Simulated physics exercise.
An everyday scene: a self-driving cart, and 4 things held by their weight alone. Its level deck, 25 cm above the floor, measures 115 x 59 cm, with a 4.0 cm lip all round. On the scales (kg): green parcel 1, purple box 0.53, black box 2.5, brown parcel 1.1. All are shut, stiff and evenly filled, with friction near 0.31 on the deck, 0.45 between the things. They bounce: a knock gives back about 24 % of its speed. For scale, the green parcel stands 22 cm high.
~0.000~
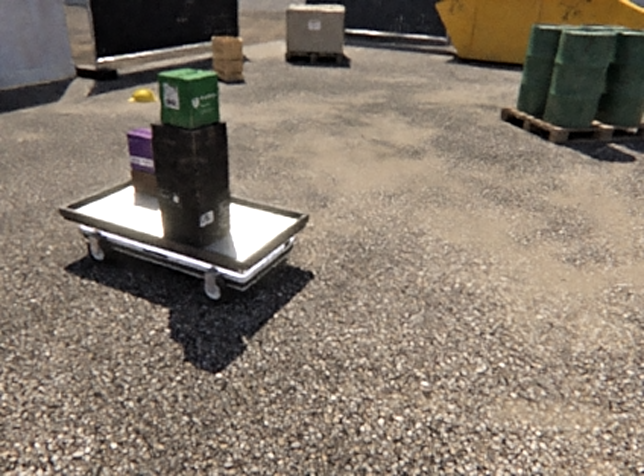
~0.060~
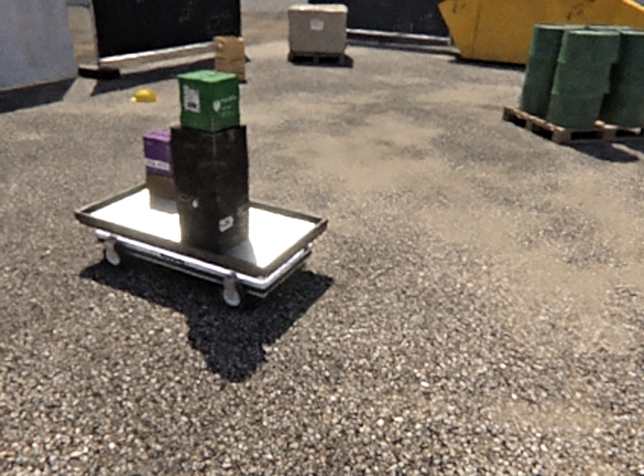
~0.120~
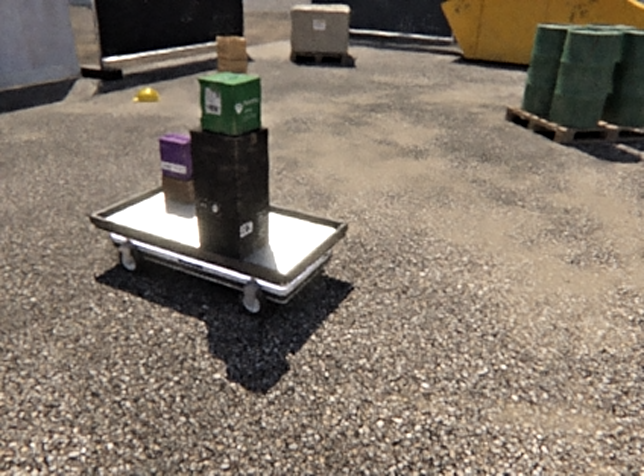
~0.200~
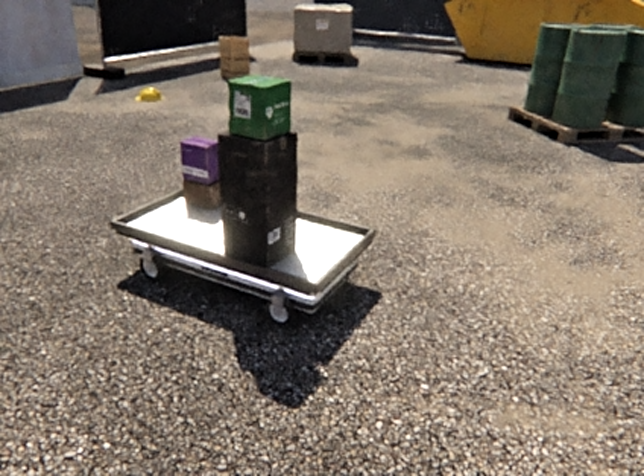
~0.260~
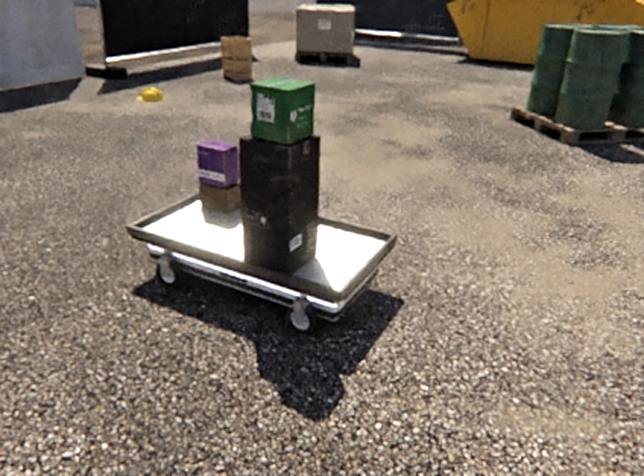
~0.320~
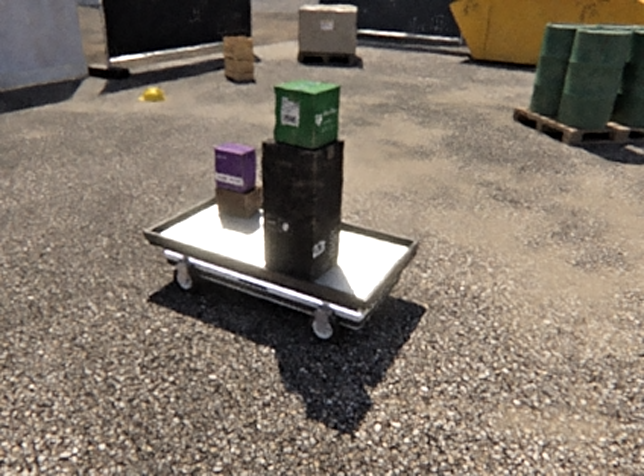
A flat cart carrying stacked boxes rolls to the right and nearer across the gravelly ground.
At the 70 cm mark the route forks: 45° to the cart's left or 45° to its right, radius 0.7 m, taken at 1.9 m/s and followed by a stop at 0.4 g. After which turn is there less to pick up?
Fewer things are lost with the left turn.
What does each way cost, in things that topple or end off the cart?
Turning left 2, turning right 3.
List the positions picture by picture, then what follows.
In the first frame, cart 0 cm along; green parcel (189, 98); purple box (148, 151).
In the second frame, cart 11 cm along; black box (212, 185); brown parcel (168, 183).
In the third frame, cart 23 cm along; black box (232, 189); brown parcel (184, 186).
In the fourth frame, cart 38 cm along; black box (259, 195); brown parcel (205, 191).
In the fifth frame, cart 49 cm along; black box (280, 200); brown parcel (222, 195).
In the sixth frame, cart 61 cm along; green parcel (307, 114); purple box (236, 168).
Turning left. Around 0.62 s, cart 118 cm along, turned 27°; green parcel now off the cart; purple box shifted 2 cm near (319, 184); black box at 24° to upright.
Around 1.02 s, cart 186 cm along, turned 45°; purple box shifted 9 cm near (436, 183); brown parcel shifted 8 cm.
Around 1.32 s, cart 201 cm along, turned 45°, stopped; purple box shifted 11 cm near (479, 179); brown parcel shifted 10 cm.
Finally (1.8 s), off the cart, green parcel and black box; not toppled but over 10 cm from the start, purple box and brown parcel. Final places as that camera would see them, purple box near (483, 179).
Turning right instead, green parcel, purple box and black box tipped over or off the cart, 3 of 4 in all.
